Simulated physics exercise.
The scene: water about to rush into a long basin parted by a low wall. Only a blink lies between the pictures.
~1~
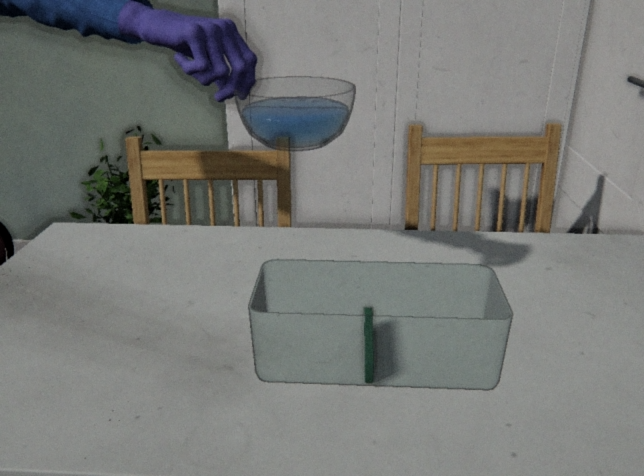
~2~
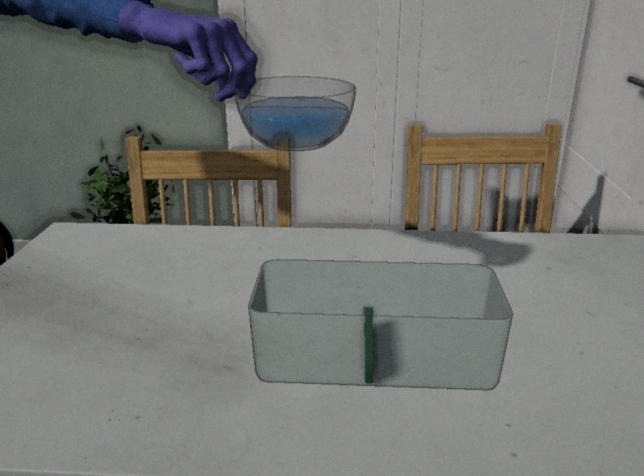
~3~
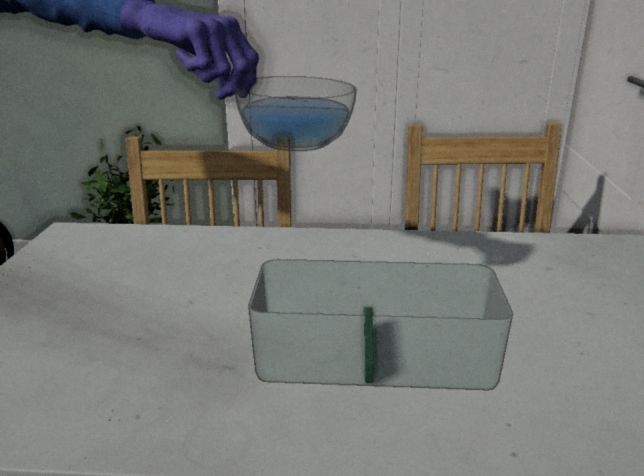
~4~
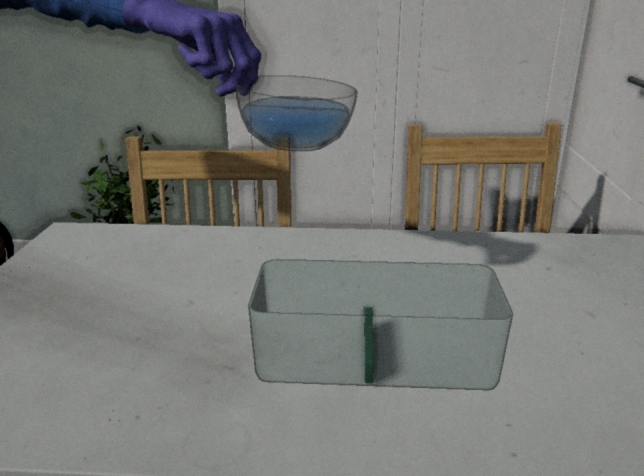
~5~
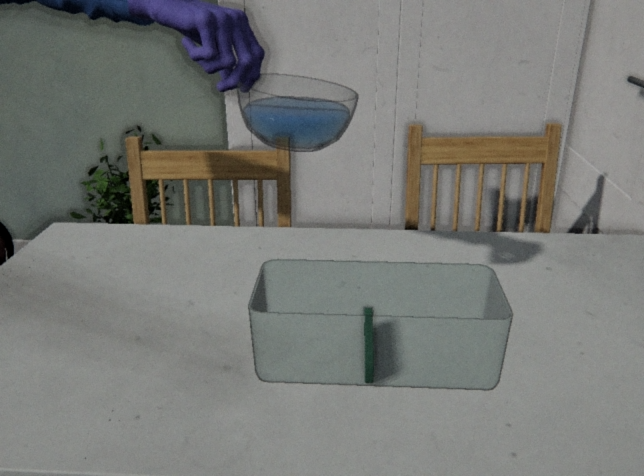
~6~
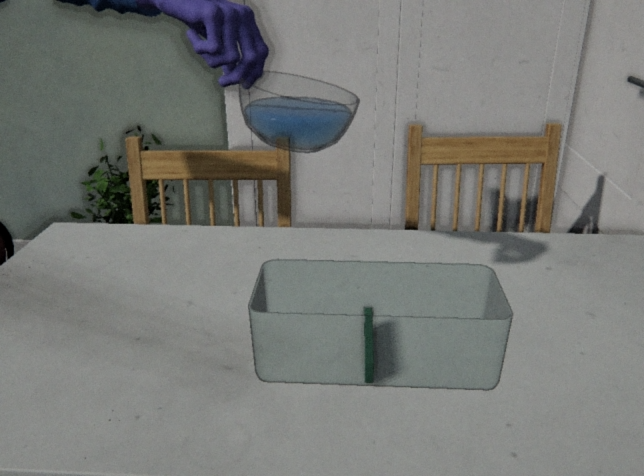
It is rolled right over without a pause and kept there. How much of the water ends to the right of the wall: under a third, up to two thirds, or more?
The share right of the wall is over two thirds.
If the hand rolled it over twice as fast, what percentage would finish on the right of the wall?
Some 65 per cent.
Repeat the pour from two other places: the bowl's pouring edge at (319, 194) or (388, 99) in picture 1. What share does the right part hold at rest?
The first gives 10 %, the second 90 %.
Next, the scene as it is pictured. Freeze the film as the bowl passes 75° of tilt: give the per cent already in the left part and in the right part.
Some 0 per cent left and 0 right.
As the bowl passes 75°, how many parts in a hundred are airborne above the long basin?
Roughly 55 in a hundred.
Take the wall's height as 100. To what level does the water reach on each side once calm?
The left part 10 per cent, the right part 40.
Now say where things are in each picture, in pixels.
In the first frame, tilt 0°; pouring edge (355, 89); surface from (243, 106) to (350, 107); the long basin's rim runs from (256, 285) to (502, 291); the wall's top is at (369, 334).
In the second frame, tilt 0°; pouring edge (355, 89); surface from (243, 106) to (350, 107).
In the third frame, tilt 2°; pouring edge (356, 91); surface from (243, 105) to (350, 108).
In the fourth frame, tilt 4°; pouring edge (356, 93); surface from (244, 105) to (351, 109).
In the fifth frame, tilt 8°; pouring edge (357, 97); surface from (245, 104) to (352, 109).
In the sixth frame, tilt 12°; pouring edge (358, 102); surface from (245, 104) to (353, 110).
A moment on, the bowl is tipped on its side and 44 per cent is still to pour, 0 is left of the wall and 2 right of it.
Next, the bowl is tipped right over and 1 per cent is still to pour, 7 is left of the wall and 74 right of it.
Then the bowl is tipped right over and 0 per cent is still to pour, 20 is left of the wall and 77 right of it.
Later the bowl is tipped right over and 0 per cent is still to pour, 20 is left of the wall and 77 right of it.
Finally, 20 per cent lies left of the wall, 77 right of it and 3 outside.
